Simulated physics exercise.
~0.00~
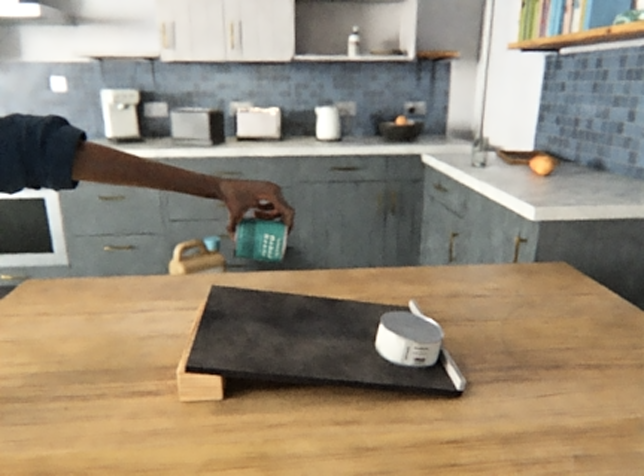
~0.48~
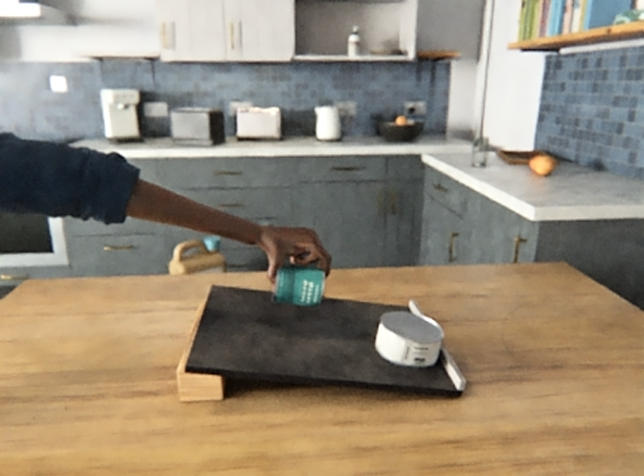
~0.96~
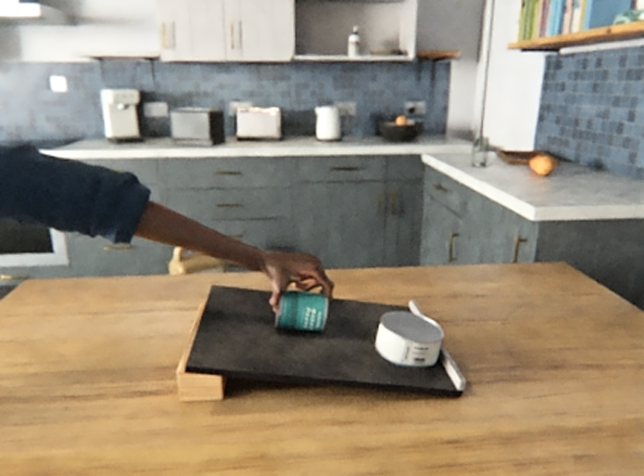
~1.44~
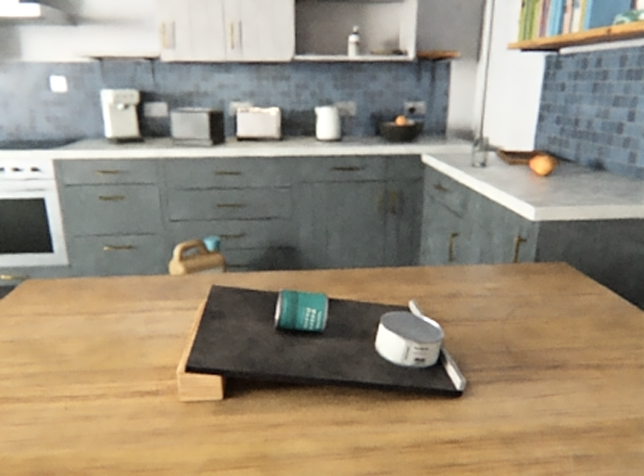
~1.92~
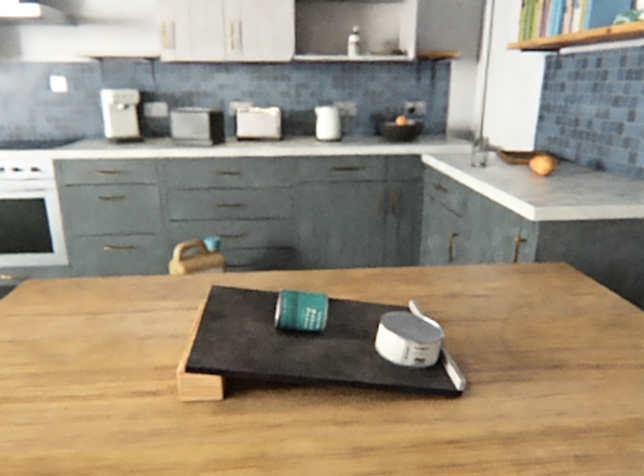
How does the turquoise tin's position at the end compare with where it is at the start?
At the start the turquoise tin is held in the air above the left part of the board. By the end it is lower and further right, resting on the board's dark surface to the left of the white tub.
